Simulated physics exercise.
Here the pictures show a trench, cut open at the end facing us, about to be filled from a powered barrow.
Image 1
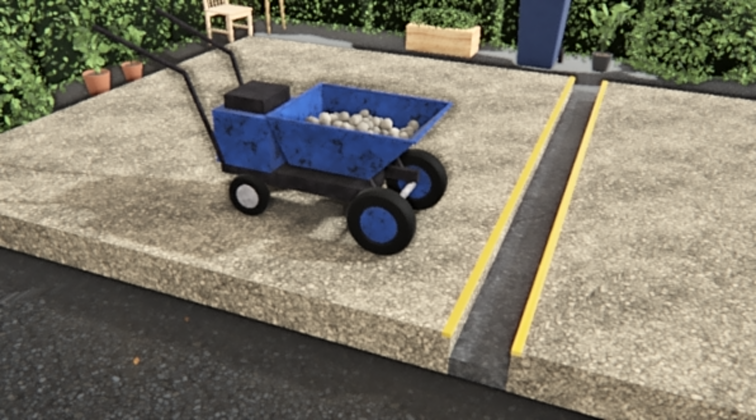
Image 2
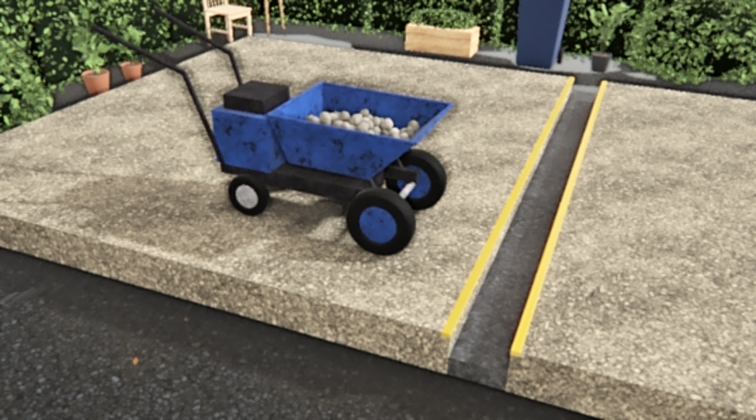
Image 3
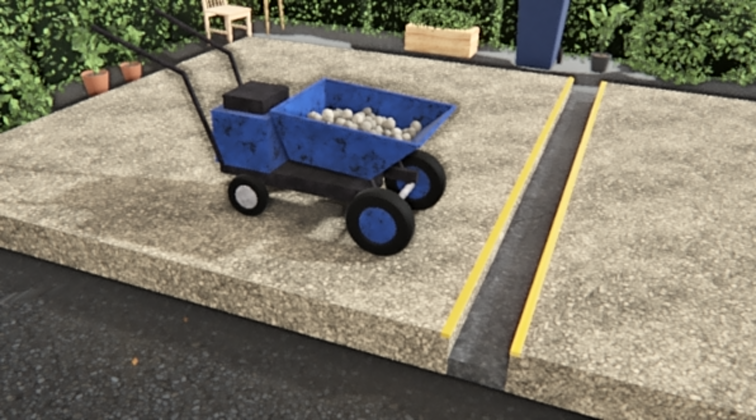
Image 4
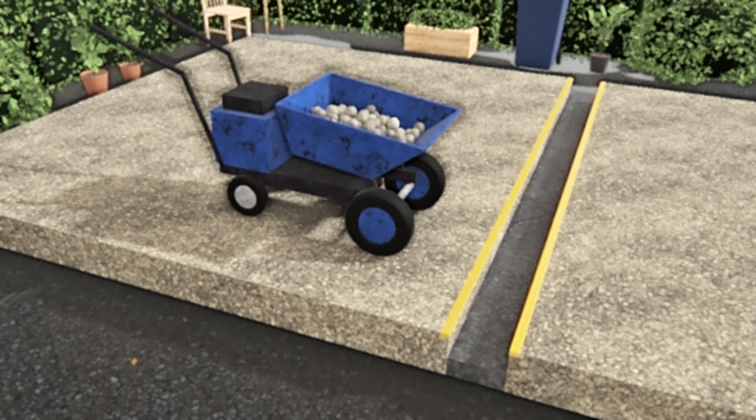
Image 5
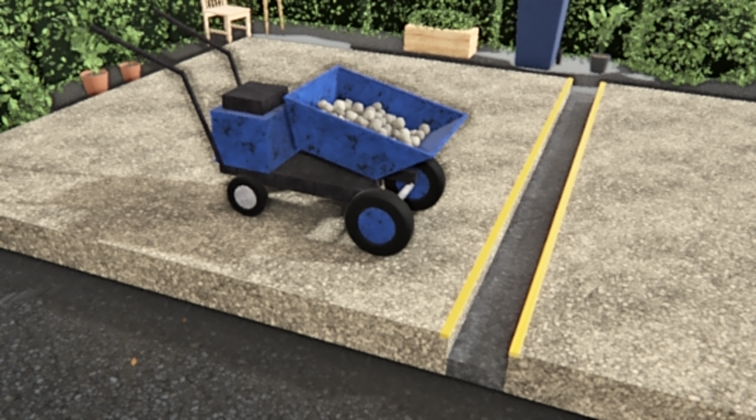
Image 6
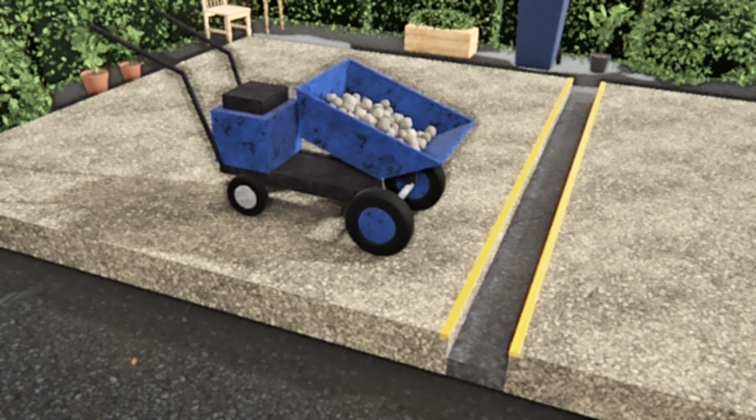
In this clip, a blue powered barrow loaded with pale pebbles stands on a paved surface beside a narrow, yellow-edged trench. Its skip gradually tilts forward to the right, rear end rising, while the wheels stay in place.
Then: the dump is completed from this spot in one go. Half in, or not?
The trench does get most of the load.
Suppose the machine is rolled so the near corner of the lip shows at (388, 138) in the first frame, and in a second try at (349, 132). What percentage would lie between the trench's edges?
About 80 per cent for the first spot and about 40 per cent for the second.
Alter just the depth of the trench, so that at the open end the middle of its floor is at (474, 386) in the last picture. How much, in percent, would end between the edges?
The share would be roughly 100 per cent.
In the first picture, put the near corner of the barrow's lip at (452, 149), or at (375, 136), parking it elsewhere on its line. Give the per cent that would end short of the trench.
0 and 30 percent, in that order.
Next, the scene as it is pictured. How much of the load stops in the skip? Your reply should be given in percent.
Result: Close to 0 per cent.
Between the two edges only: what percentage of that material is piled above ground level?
It works out at about 10 percent.
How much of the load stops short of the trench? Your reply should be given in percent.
0 per cent.
Shortly afterwards, skip tipped steeply; the whole lot in the skip.
Next, skip tipped right over; the bulk in the skip; near a quarter in or heaped over the trench; only a few falling.
Some moments later, skip tipped right over; only a few in the skip; only a few short of the trench; all but a few in or heaped over the trench; a little beyond it.
In the end, skip tipped right over; all but a few in or heaped over the trench; a little beyond it.
